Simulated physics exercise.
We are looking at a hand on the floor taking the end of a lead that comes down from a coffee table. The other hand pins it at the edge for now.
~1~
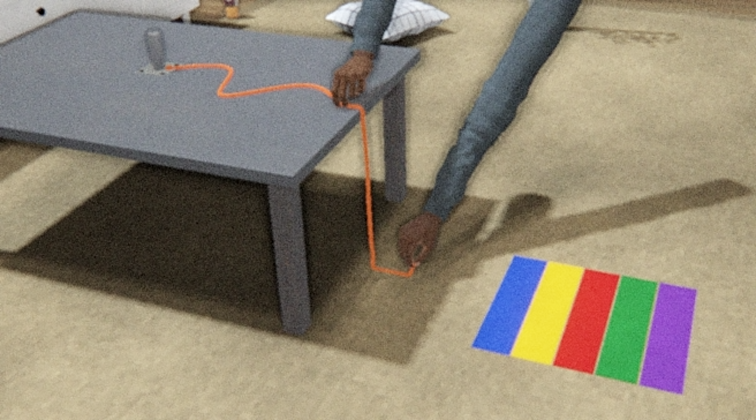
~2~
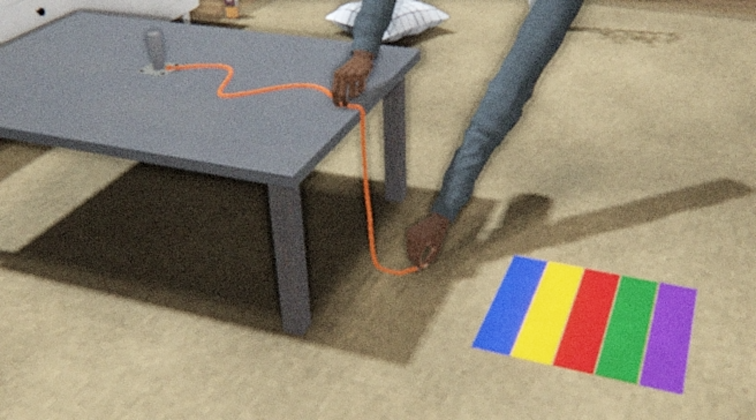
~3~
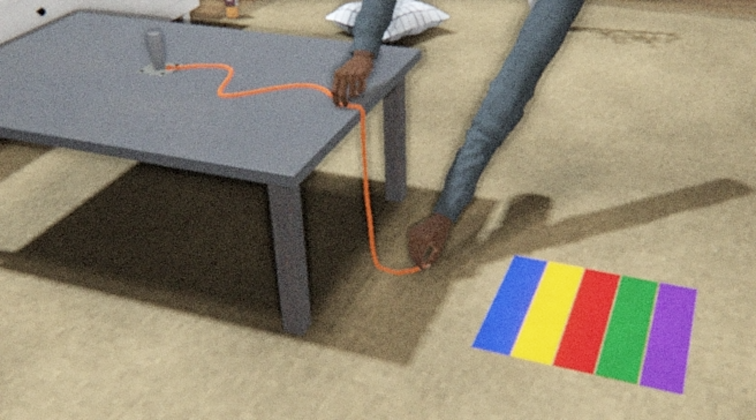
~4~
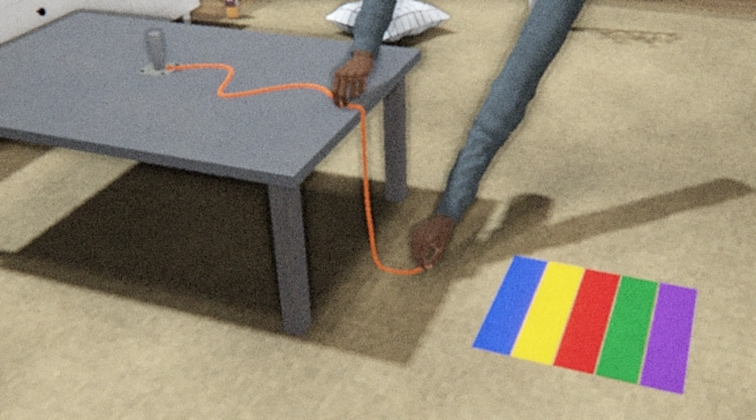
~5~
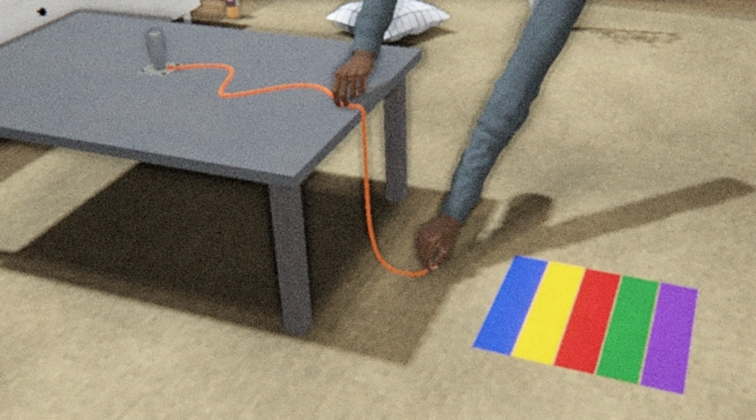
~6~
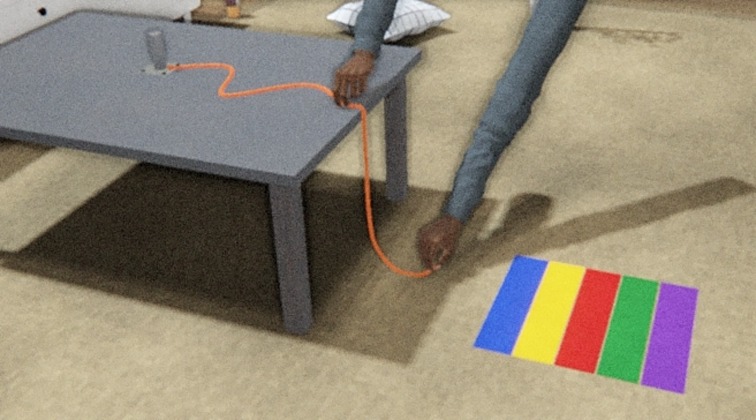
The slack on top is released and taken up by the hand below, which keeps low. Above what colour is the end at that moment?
It halts on the green strip.
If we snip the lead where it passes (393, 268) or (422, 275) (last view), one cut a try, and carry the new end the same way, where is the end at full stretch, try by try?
The places are (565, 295) and (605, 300).
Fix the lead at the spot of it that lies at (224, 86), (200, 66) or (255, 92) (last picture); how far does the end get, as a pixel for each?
In that order: (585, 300), (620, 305) and (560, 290).
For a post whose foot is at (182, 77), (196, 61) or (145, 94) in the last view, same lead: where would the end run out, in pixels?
The places are (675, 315), (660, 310) and (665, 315).
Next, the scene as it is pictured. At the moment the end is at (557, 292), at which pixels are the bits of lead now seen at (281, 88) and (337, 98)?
About (334, 99), and the other about (377, 146).
Soon after, end near (557, 292); over yellow.
Then, end near (603, 301); over red.
At full stretch, end near (631, 307); over green. Over green.
